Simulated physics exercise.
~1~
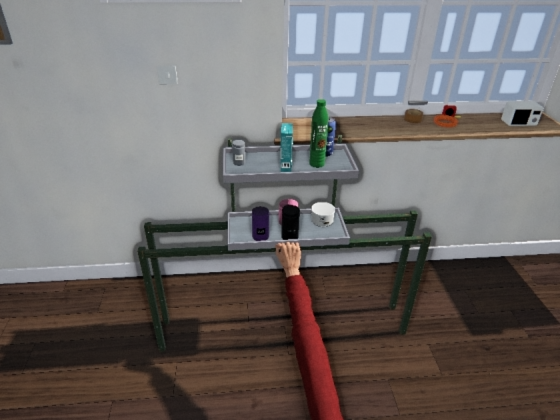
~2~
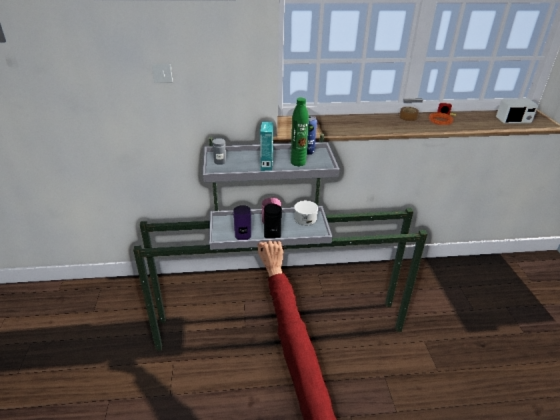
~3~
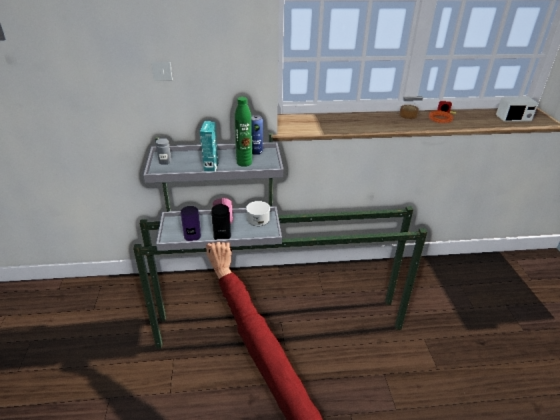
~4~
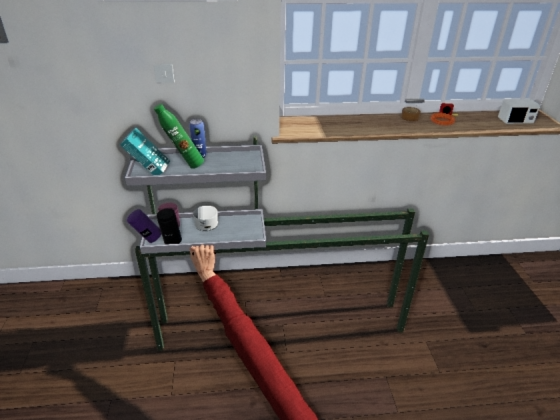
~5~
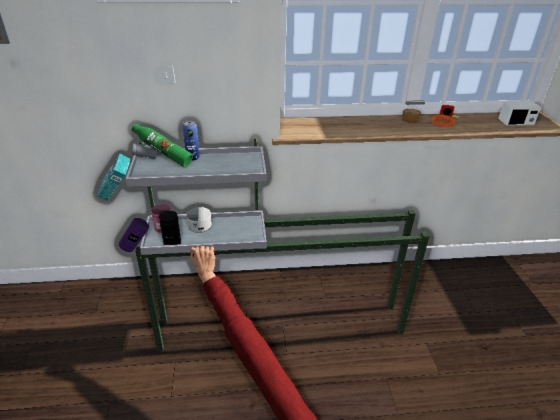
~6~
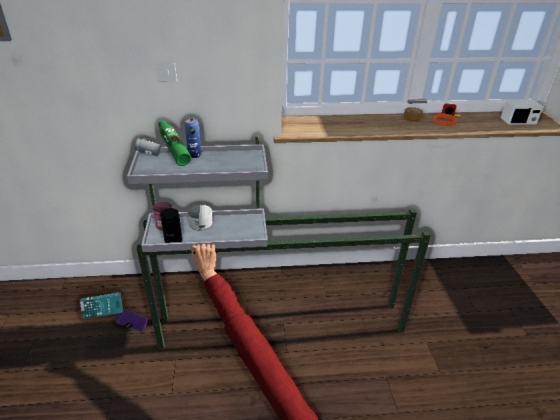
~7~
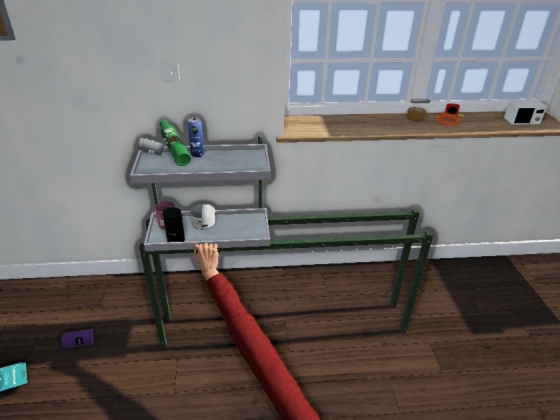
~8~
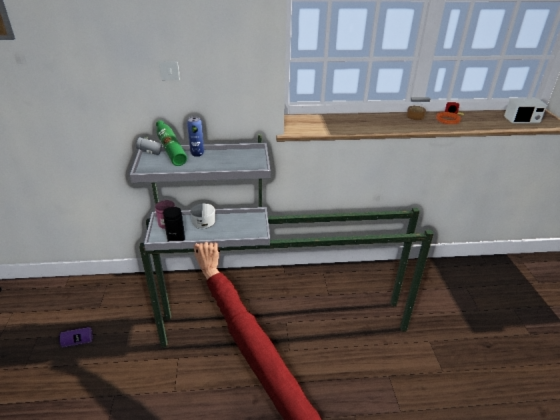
To begin with, a red-sleeved arm reaches toward a grey two-level tray on a green frame, loaded with bottles, jars and other containers. The tray slides left along the frame, at first with everything upright. As it reaches the left end, the turquoise packet, green bottle and purple jar tip leftward, and the packet and jar go over the edge. Both land on the floor and travel further left, the packet passing out of view. At the end, the green bottle and grey shaker lie toppled on the upper level, while the blue can still stands beside them.
